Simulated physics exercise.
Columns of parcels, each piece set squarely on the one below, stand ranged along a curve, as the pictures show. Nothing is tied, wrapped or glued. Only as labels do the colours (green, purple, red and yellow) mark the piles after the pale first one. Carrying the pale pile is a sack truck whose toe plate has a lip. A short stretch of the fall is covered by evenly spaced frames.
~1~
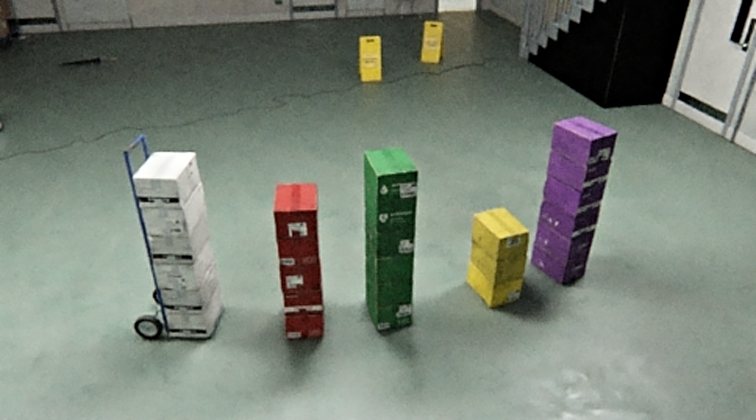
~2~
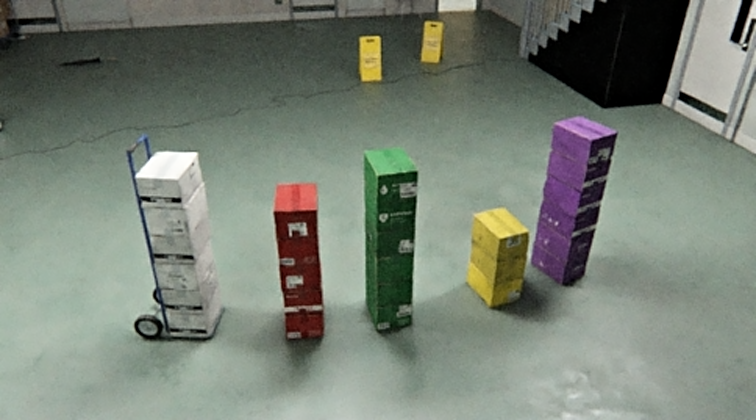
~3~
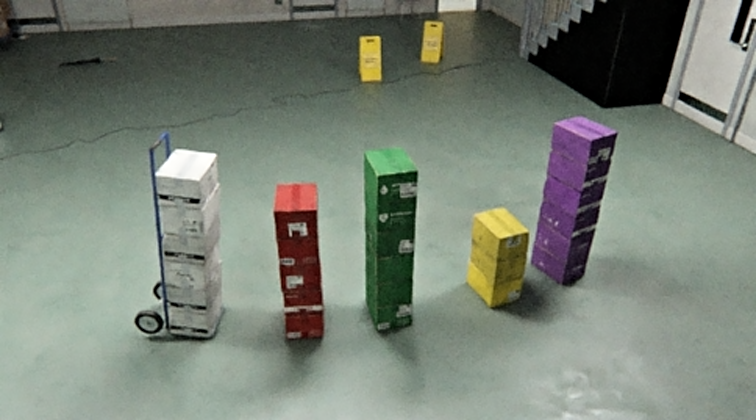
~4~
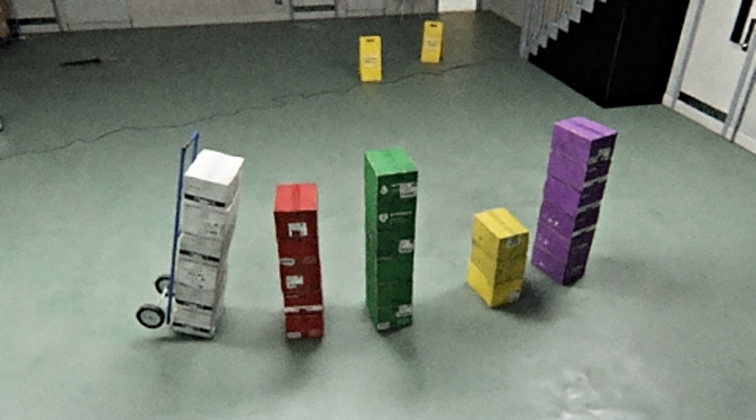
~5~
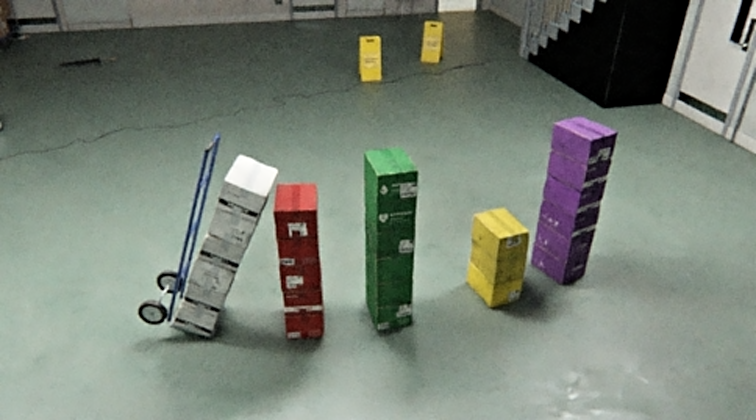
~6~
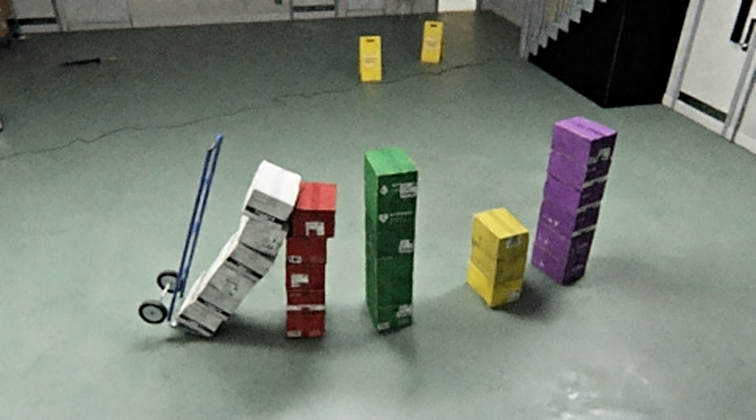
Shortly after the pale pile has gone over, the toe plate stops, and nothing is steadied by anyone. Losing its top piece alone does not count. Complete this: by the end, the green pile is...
By the end the green pile is down.
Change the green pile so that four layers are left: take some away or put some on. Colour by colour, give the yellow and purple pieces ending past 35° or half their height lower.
Yellow: 0; purple: 0.
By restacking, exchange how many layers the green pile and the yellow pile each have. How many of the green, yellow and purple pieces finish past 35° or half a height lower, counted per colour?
Colour by colour: Green 2; yellow 0; purple 0.
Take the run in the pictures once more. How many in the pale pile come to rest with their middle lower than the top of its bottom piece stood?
The number is 4.
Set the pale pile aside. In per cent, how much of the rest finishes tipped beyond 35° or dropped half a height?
I'd reckon near 95 in a hundred.
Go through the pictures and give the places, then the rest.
In the first picture (places mark the middle of the side facing us), truck frame (135, 194) level; top green parcel (398, 188); top red parcel (296, 225); the rest undisturbed.
In the second picture, truck frame (138, 194) rocked barely; top green parcel (398, 188).
In the third picture, truck frame (155, 191) rocked a little, top of the pale pile leaning a little; top green parcel (398, 188); the rest undisturbed.
In the fourth picture, truck frame (180, 190) rocked a little, top of the pale pile leaning a little; top green parcel (398, 188); the rest undisturbed.
In the fifth picture, truck frame (198, 190) rocked clearly, top of the pale pile leaning clearly; top green parcel (398, 188); the rest undisturbed.
In the sixth picture, truck frame (200, 191) rocked clearly, top of the pale pile leaning well over; top green parcel (398, 188); top red parcel (314, 224) leaning barely; steepest lean, the parcel at (305, 278); 5 disturbed, none down.
Soon after the last picture, 6 of the pale pile down; none of the 6 green parcels down (3 of 20 in all colours); top green parcel leaning clearly; top red parcel leaning clearly, half its height lower.
A little later, 6 of the pale pile down; 6 of the 6 green parcels down (13 of 20 in all colours); top green parcel on its side; top yellow parcel leaning well over, half its height lower.
At rest, 6 of the pale pile down; 6 of the 6 green parcels down (19 of 20 in all colours); top green parcel on its side; top yellow parcel on its side. As the last picture would show them, middles, top green parcel near (603, 228), top yellow parcel near (562, 256).
